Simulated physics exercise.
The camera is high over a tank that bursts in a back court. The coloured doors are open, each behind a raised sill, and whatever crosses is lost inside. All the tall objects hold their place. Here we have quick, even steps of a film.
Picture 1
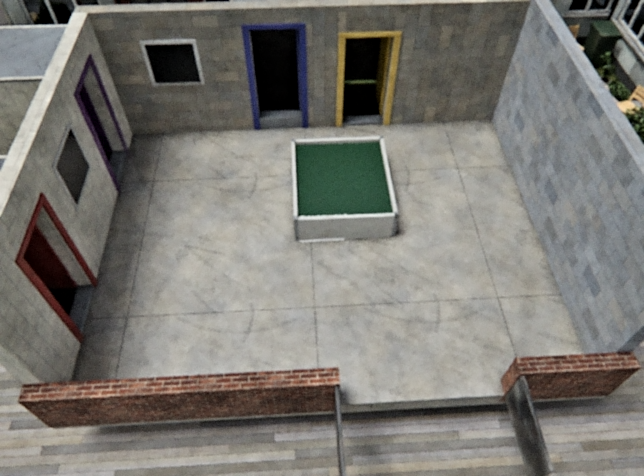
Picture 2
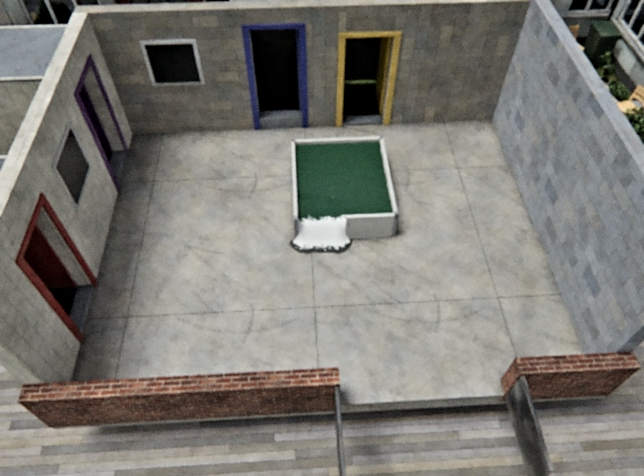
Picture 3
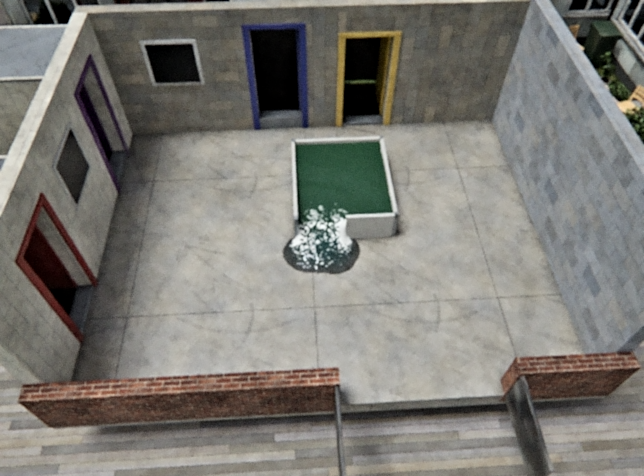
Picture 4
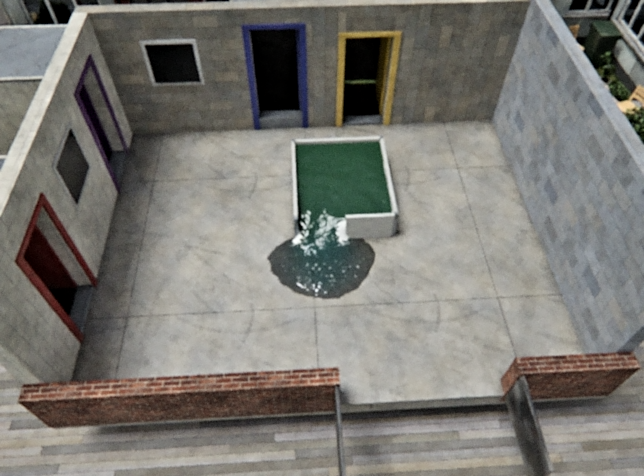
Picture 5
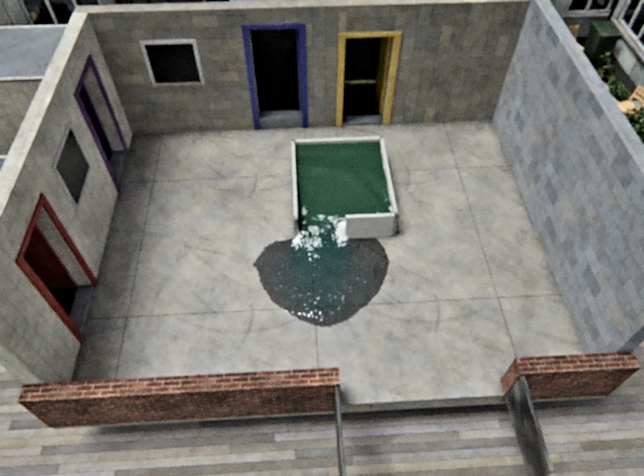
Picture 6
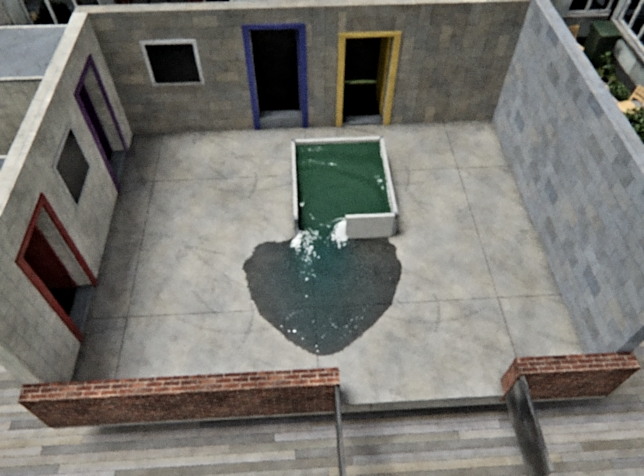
Green water bursting from the front of a low white-walled tank and spreading across a grey courtyard floor toward the brick wall.
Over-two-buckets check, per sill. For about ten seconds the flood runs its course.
Blue door: Within two, yellow door: Within two, purple door: Within two, red door: Within two.
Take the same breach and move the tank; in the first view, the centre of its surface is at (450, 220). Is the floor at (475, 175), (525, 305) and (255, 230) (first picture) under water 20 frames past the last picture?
Taking the three spots in turn, I'd say spared, then drenched, then spared.
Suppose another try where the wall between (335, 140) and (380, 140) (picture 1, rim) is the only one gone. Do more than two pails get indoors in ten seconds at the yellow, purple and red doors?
Briefly, yellow crosses the limit, purple remains below the limit, and red remains below the limit.
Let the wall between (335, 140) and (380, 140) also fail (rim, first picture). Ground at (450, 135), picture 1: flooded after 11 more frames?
At that place: Covered.
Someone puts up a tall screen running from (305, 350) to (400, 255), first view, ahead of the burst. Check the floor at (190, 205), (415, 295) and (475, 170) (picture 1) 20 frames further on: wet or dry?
Results in sequence: Bone-dry / bone-dry / bone-dry.
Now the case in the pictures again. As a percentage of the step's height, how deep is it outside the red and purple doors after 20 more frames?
Some 70 percent and then some 0 percent.
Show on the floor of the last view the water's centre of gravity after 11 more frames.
Centre: Close to (324, 238).
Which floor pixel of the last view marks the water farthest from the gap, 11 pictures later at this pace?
Pixel estimate: (92, 402).
A moment on, water covers 20 % of the floor; the blue door not reached, the yellow door not reached, the purple door not reached, the red door not reached.
Next, water covers 25 % of the floor; the blue door not reached, the yellow door not reached, the purple door not reached, the red door not reached.
Then, water covers 25 % of the floor; the blue door not reached, the yellow door not reached, the purple door not reached, the red door wet at the sill, nothing in.
Later, water covers 40 % of the floor; the blue door not reached, the yellow door not reached, the purple door wet at the sill, nothing in, the red door under two buckets in.
In the end, water covers 60 % of the floor; the blue door wet at the sill, nothing in, the yellow door not reached, the purple door wet at the sill, nothing in, the red door under two buckets in.
